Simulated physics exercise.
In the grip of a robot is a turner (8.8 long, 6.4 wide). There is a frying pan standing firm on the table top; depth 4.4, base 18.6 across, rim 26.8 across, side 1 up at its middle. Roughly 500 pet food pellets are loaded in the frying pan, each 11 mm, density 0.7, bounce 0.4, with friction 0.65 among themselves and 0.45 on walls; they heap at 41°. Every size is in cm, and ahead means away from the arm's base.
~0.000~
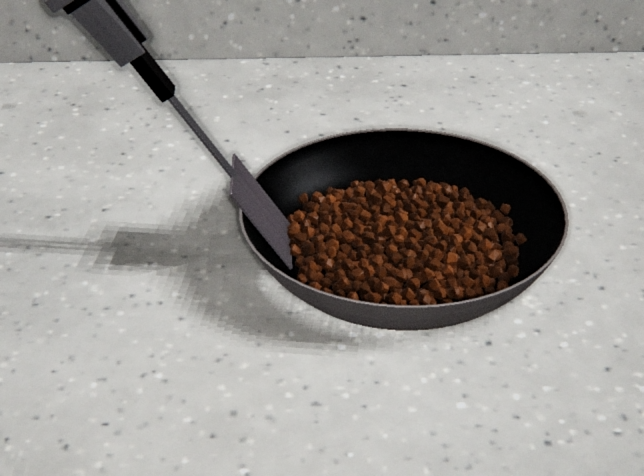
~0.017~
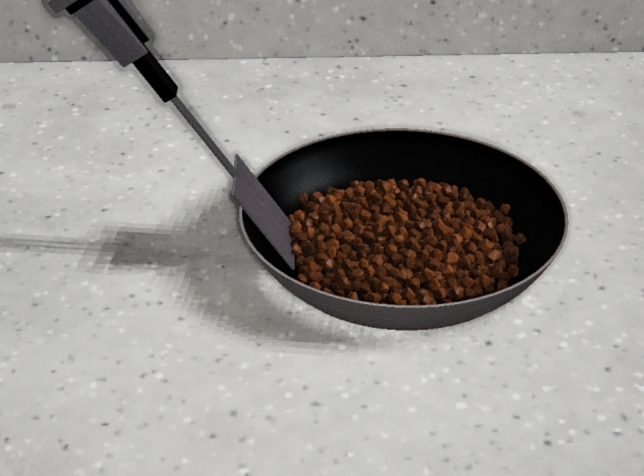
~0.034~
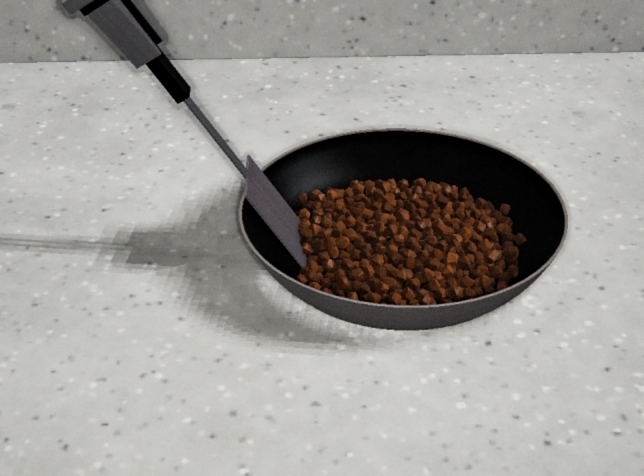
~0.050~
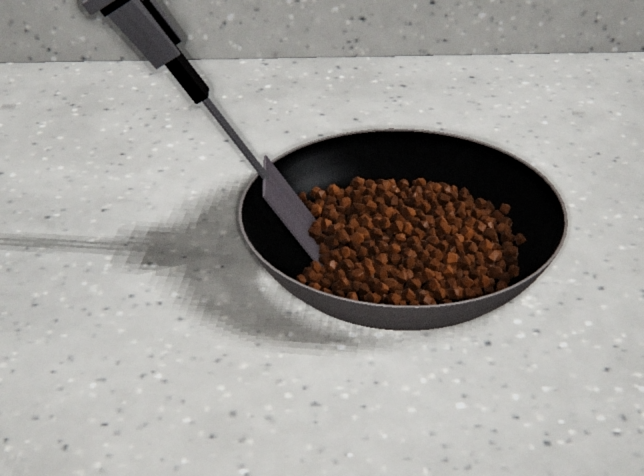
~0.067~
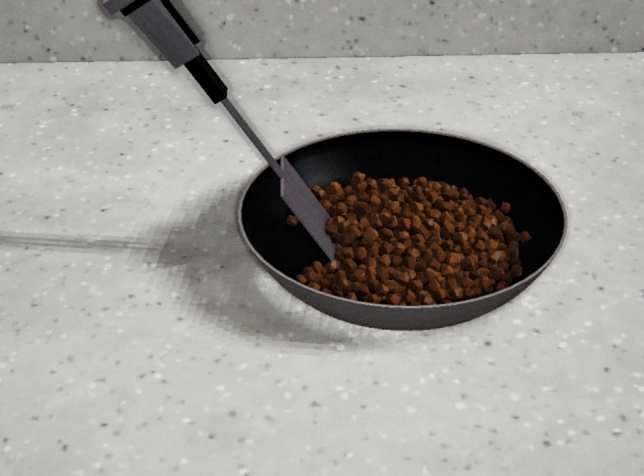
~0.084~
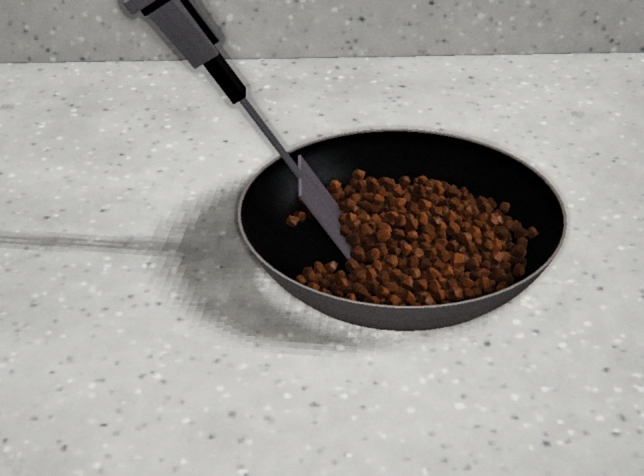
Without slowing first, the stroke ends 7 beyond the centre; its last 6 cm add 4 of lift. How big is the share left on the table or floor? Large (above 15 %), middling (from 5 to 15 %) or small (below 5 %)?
Middling; from 5 to 15 %.
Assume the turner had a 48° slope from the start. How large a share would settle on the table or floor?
That would leave close to 10 per cent on the table or floor.
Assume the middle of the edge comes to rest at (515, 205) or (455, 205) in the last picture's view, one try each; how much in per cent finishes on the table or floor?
Close to 10 and close to 5 per cent, respectively.
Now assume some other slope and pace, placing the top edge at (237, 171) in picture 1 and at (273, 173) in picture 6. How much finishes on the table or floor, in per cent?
Some 0 percent ends up on the table or floor.
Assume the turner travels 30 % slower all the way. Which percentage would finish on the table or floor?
Estimated share: Some 0 %.
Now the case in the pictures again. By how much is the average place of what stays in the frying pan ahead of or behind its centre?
Roughly 4.0 cm ahead.
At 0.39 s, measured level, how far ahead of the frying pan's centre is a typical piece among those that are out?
20 cm.
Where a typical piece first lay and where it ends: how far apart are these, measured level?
Roughly 3 cm.
After 0.12 s, sloping 58°, highest piece 6 above the table; 502 in the frying pan.
After 0.17 s, sloping 58°, highest piece 6 above the table; 502 in the frying pan.
After 0.39 s, sloping 58°, highest piece 6 above the table; 465 in the frying pan, 37 on the table or floor.
After 1.44 s, sloping 58°, highest piece 5 above the table; 465 in the frying pan, 37 on the table or floor.
In the end, 465 in the frying pan, 37 on the table or floor. That is 7 % on the table or floor.
